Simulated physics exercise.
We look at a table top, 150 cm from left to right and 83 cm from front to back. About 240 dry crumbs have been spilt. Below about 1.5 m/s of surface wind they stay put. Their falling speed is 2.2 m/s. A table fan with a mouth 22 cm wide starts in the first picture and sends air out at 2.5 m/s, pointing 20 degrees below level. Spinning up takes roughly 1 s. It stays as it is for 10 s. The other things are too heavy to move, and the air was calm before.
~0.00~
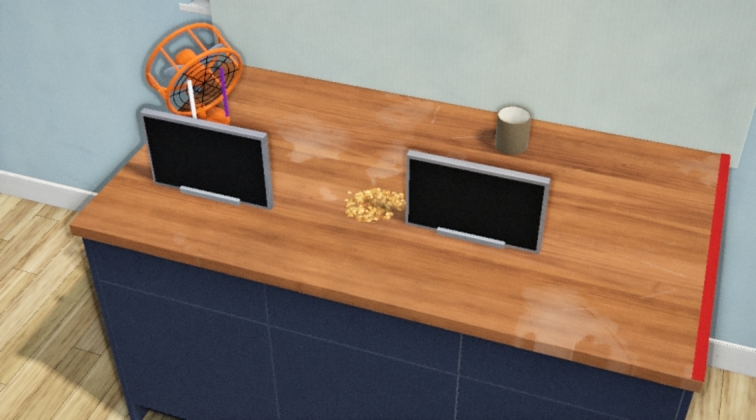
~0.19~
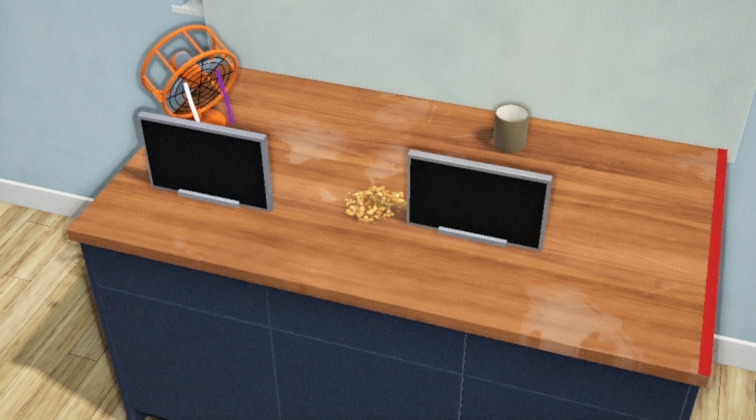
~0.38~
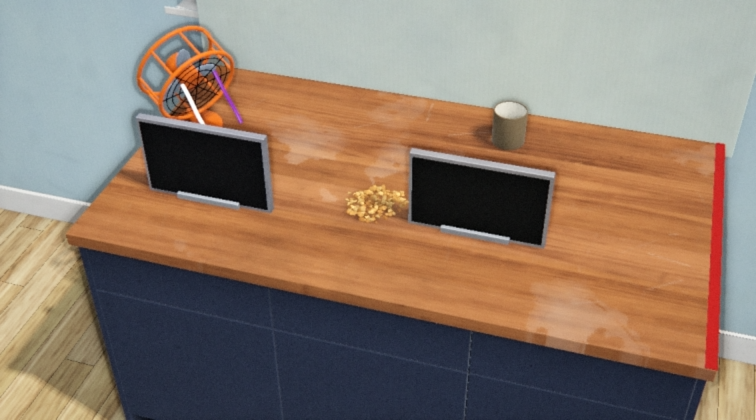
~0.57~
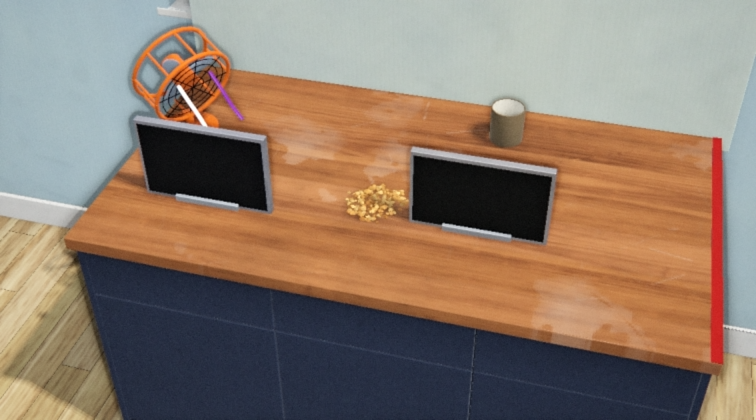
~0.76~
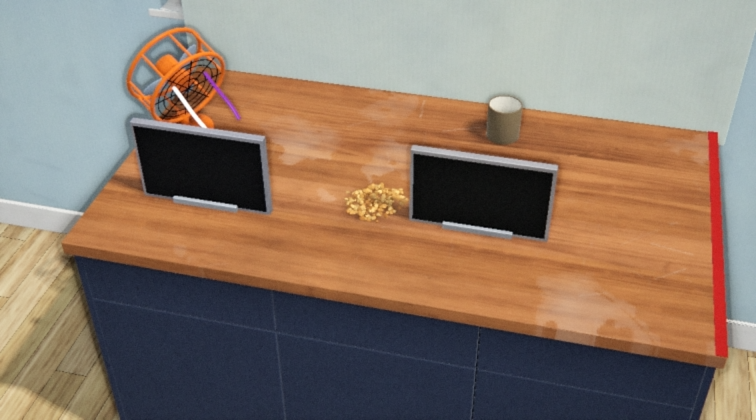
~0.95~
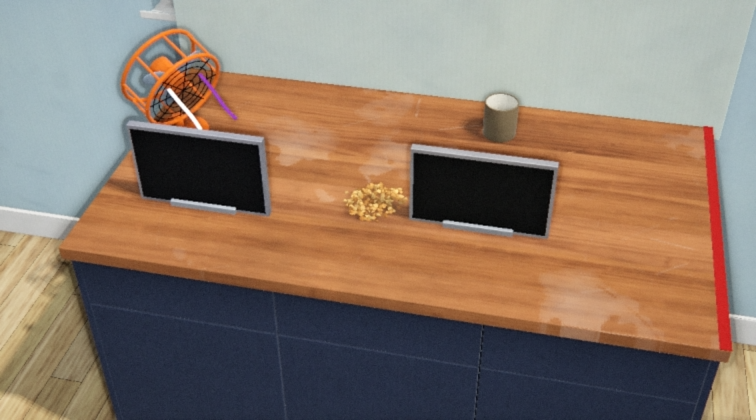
A small pile of golden crumbs lay still between two dark-screened laptops on a wooden table top, with an orange fan and a mug behind, while the view shifted slightly around them.
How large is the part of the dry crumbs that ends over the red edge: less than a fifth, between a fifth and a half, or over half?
The share over the red edge is more than half.
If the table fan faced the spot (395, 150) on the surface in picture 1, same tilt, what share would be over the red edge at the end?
In that case some 20 per cent.
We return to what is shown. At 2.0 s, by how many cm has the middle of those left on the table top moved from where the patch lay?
Roughly 65 cm.
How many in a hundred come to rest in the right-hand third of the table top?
Near 2 %.
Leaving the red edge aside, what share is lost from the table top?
Near 30 %.
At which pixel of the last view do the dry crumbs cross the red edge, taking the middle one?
Around (723, 245).
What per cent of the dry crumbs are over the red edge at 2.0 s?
Some 40 per cent.
After 2.0 s, 40 % are over the red edge; the middle of those still in play is near (645, 241); 28 % have settled or left.
After 3.2 s, 63 % are over the red edge; 95 % have settled or left.
After 5.5 s, 65 % are over the red edge; 98 % have settled or left.
After 10.0 s, at the end, 65 % are over the red edge.
